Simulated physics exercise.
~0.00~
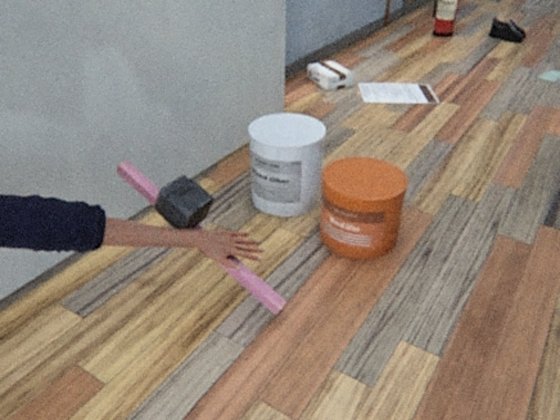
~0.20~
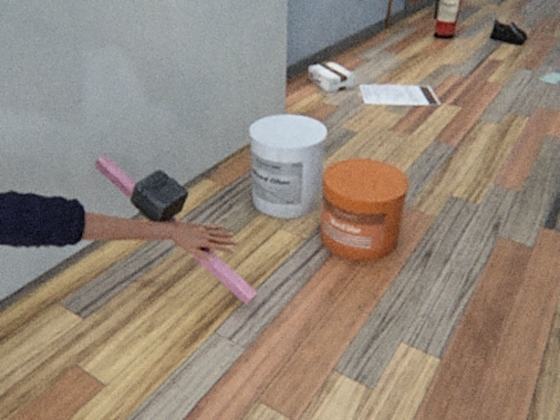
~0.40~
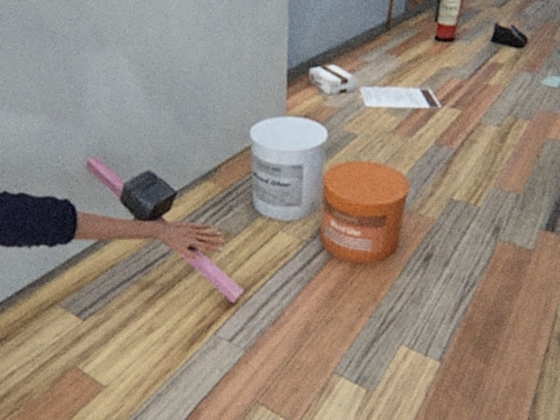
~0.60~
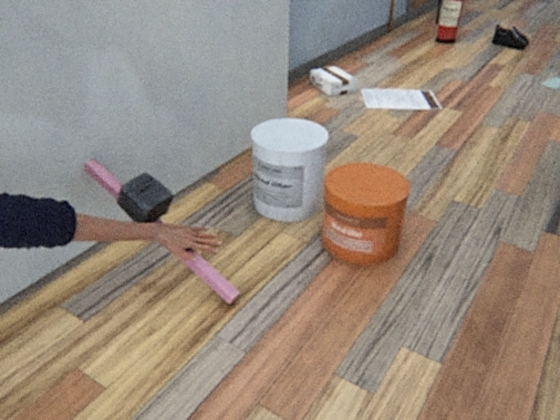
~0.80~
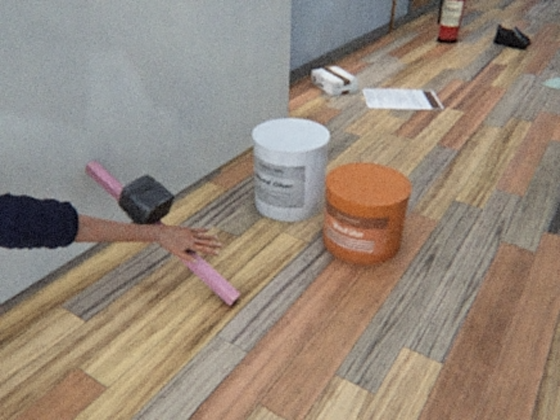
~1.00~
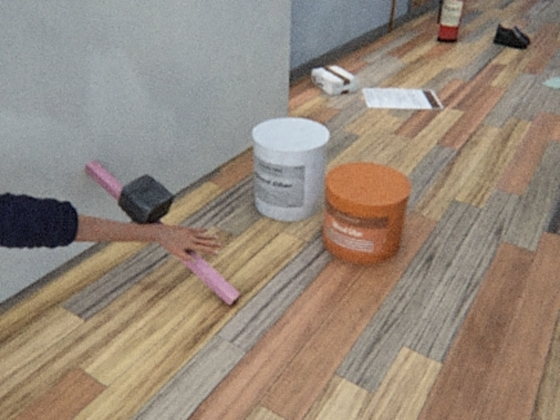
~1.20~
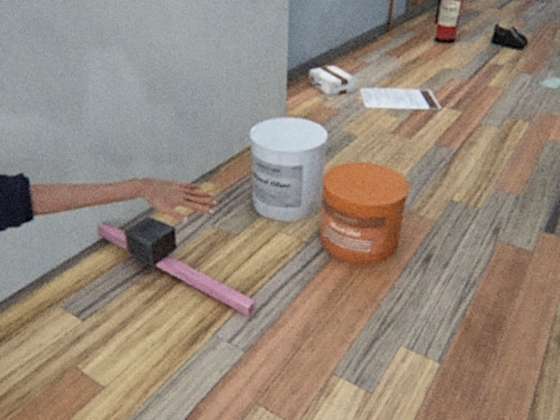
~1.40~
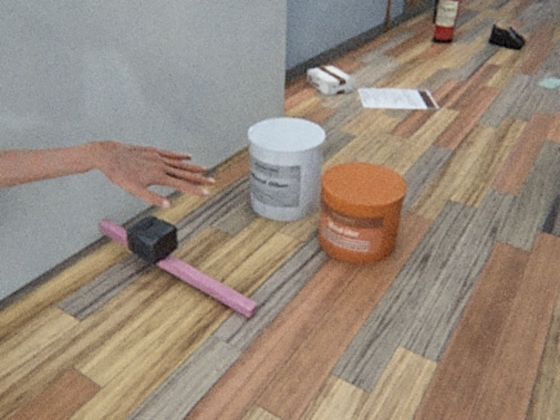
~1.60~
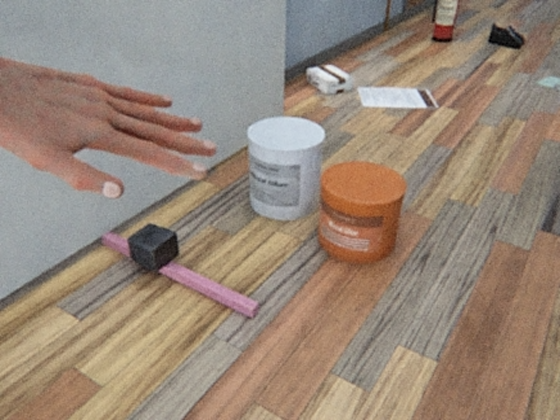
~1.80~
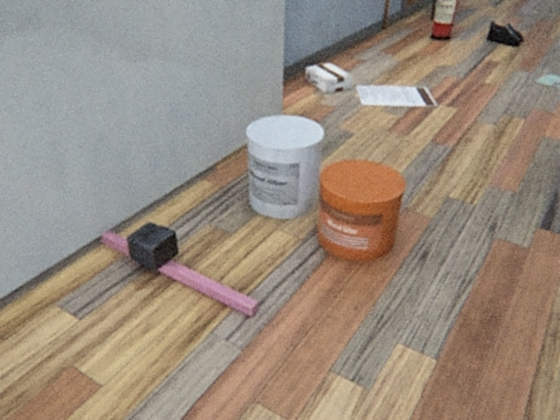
A hand lowers a pink pole with a black block, lets go, and it lies still.
